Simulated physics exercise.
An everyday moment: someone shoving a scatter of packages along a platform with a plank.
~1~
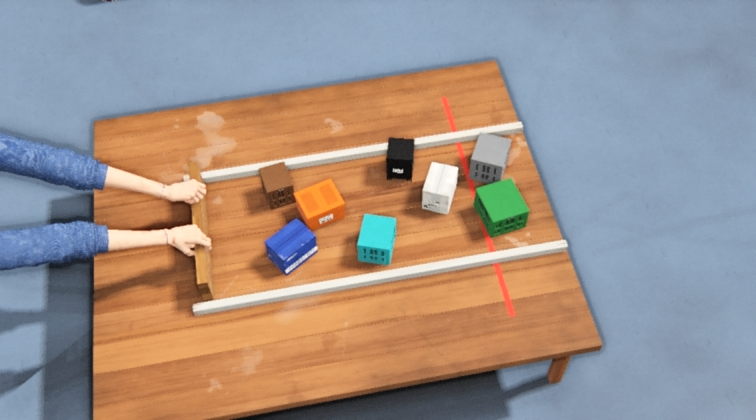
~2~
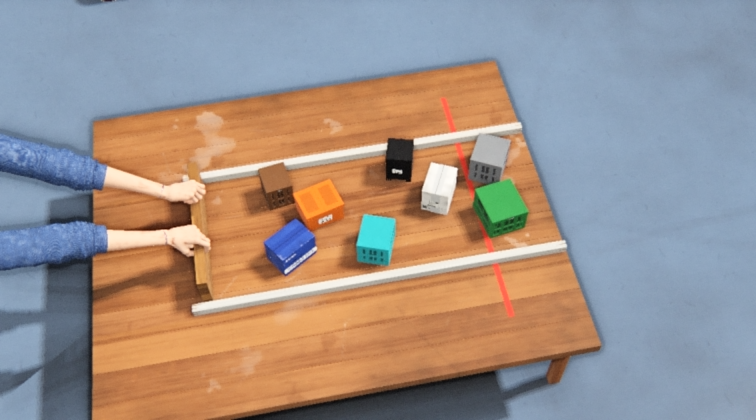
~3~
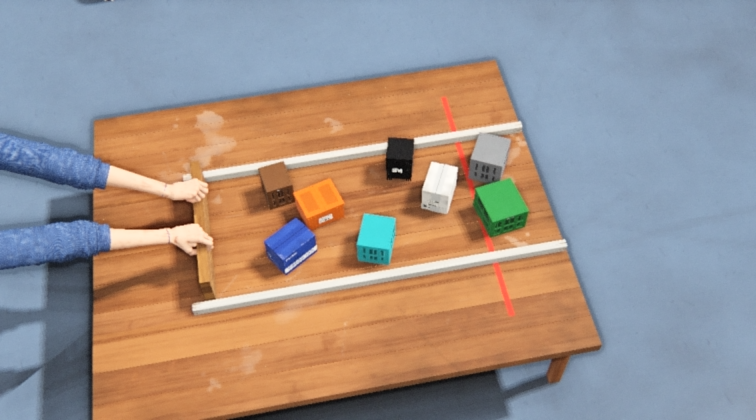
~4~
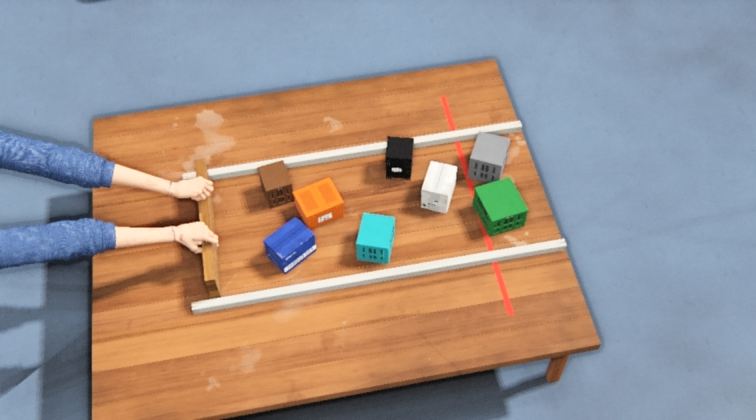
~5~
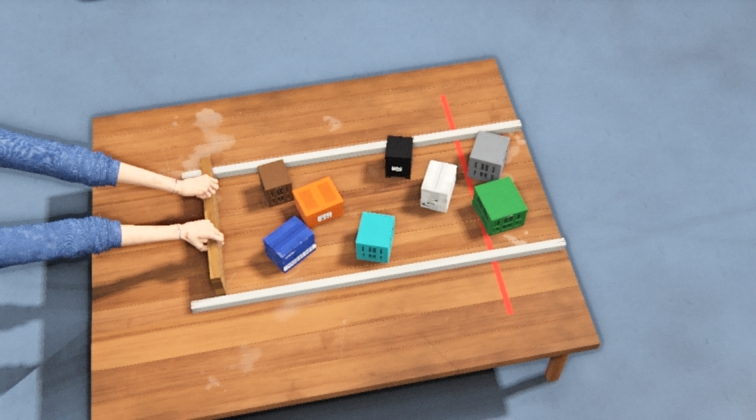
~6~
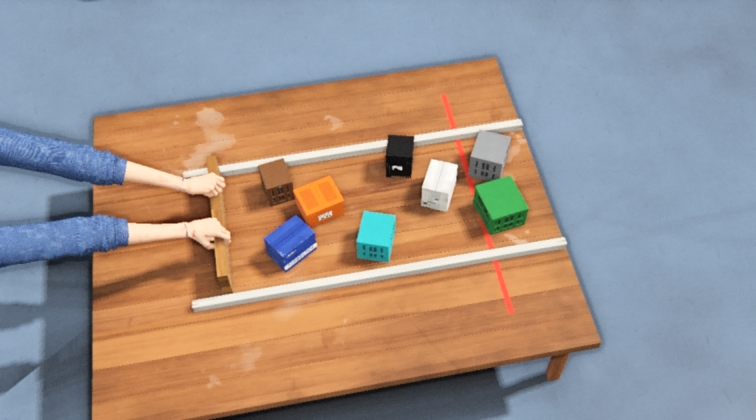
On a wooden table, two hands slide a plank slightly right toward scattered, unmoving colourful boxes.
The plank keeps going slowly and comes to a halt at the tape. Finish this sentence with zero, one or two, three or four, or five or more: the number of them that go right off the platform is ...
The number of them that go right off the platform is one or two.
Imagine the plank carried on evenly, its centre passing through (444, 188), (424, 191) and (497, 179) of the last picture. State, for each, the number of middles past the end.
First 0, then 0, finally 4.
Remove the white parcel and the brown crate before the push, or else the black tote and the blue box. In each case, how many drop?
The first count is 1 and the second is 1.
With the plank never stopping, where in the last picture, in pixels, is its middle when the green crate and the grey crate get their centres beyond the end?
About (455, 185), and (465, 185) for the other.
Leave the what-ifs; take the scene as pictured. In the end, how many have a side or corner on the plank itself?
The count is 3.
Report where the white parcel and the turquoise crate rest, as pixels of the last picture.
You'll find the white parcel at roughly (525, 173) and the turquoise crate at roughly (543, 217).
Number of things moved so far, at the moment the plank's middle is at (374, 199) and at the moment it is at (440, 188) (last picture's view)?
At the first place 5, at the second 8.
A little later, none off yet; grey crate at rest near (489, 157); green crate at rest near (500, 205); white parcel at rest near (439, 186).
Next, none off yet; grey crate shifted a little near (503, 153); green crate shifted a little near (523, 201); white parcel shifted about its own width near (479, 178).
When it is over, the number that fall off is one or two; down, green crate and grey crate.
